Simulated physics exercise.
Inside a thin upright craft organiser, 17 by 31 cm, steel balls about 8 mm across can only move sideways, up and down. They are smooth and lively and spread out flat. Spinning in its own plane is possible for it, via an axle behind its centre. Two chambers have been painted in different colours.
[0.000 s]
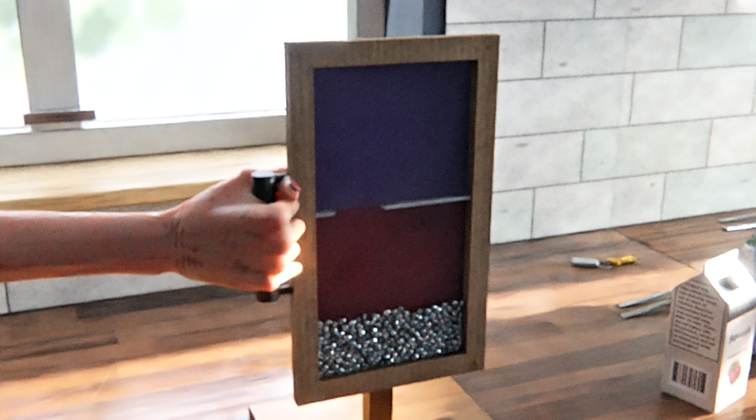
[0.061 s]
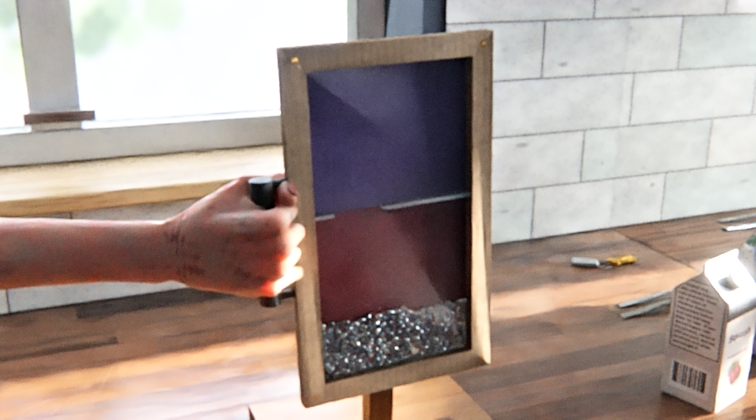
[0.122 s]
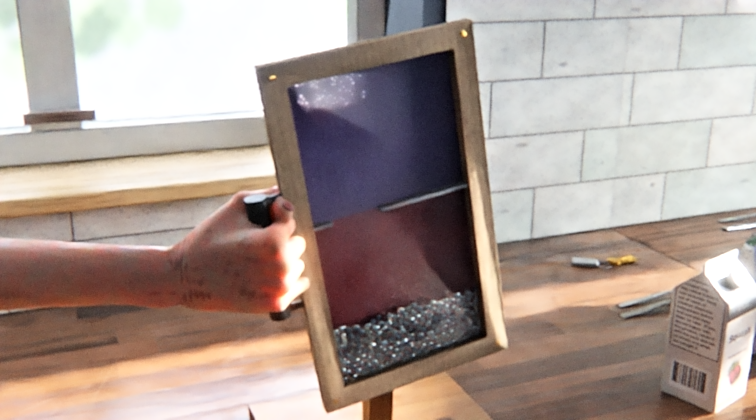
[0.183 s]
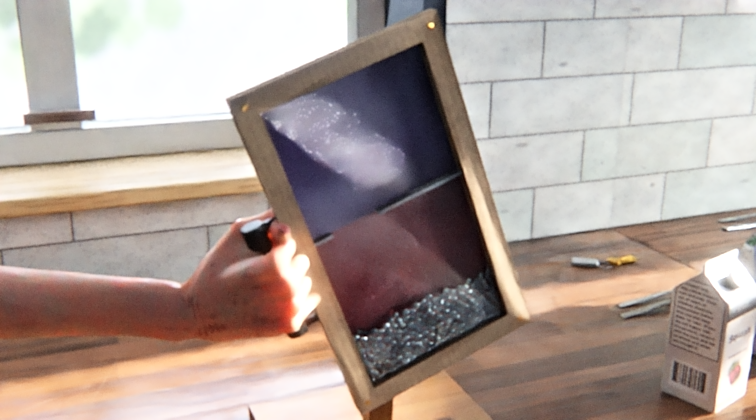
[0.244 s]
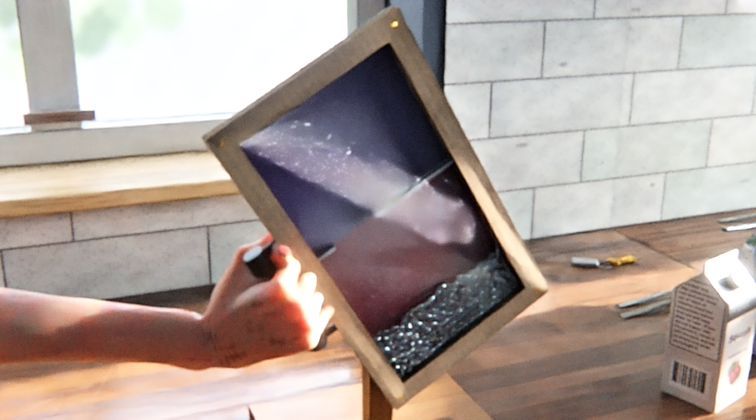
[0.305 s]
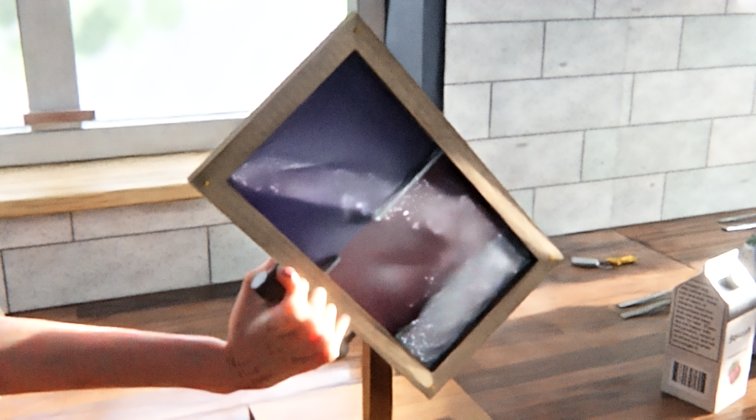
On a wooden counter, a hand turns a framed two-coloured panel anticlockwise as shiny beads shift rightward.
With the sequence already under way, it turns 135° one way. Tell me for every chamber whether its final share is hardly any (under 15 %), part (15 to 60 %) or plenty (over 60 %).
The shares are red part, purple plenty.
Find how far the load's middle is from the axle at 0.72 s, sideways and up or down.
The middle sits around 9 cm right of it and 1 cm below it.
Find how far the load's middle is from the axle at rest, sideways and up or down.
About 1 cm left and 9 cm below.
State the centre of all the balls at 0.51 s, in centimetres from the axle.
Position estimate: Right 11 cm, below 5 cm.
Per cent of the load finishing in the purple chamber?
About 75 per cent.
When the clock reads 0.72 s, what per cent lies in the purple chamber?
Share: Near 5 %.
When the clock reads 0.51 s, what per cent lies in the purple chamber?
Roughly 0 per cent of it.
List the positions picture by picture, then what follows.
The first picture shows level; about 170 balls; load centre (392, 337); top ball (400, 309); red (391, 285), purple (392, 135).
The second picture shows turned 2° anticlockwise; load centre (396, 336); top ball (403, 308).
The third picture shows turned 10° anticlockwise; load centre (410, 333); top ball (475, 289); wall ends (309, 229) to (330, 223), (382, 208) to (467, 183).
The fourth picture shows turned 20° anticlockwise; load centre (429, 324); top ball (488, 271).
The fifth picture shows turned 31° anticlockwise; load centre (448, 312); top ball (498, 250).
The sixth picture shows turned 42° anticlockwise; load centre (465, 298); top ball (505, 231); red (433, 263), purple (335, 163).
After 0.51 s, it stands 79° anticlockwise; the balls' middle is 11 cm right of and 5 cm below the centre; red 100 %.
After 0.72 s, it stands 116° anticlockwise; the balls' middle is 9 cm right of and 1 cm below the centre; red 95 %, purple 5 %.
After 0.90 s, it stands 135° anticlockwise; the balls' middle is 5 cm right of and 3 cm below the centre; red 70 %, purple 30 %.
Settled by 2.1 s, it stands 135° anticlockwise; red 25 %, purple 75 %.
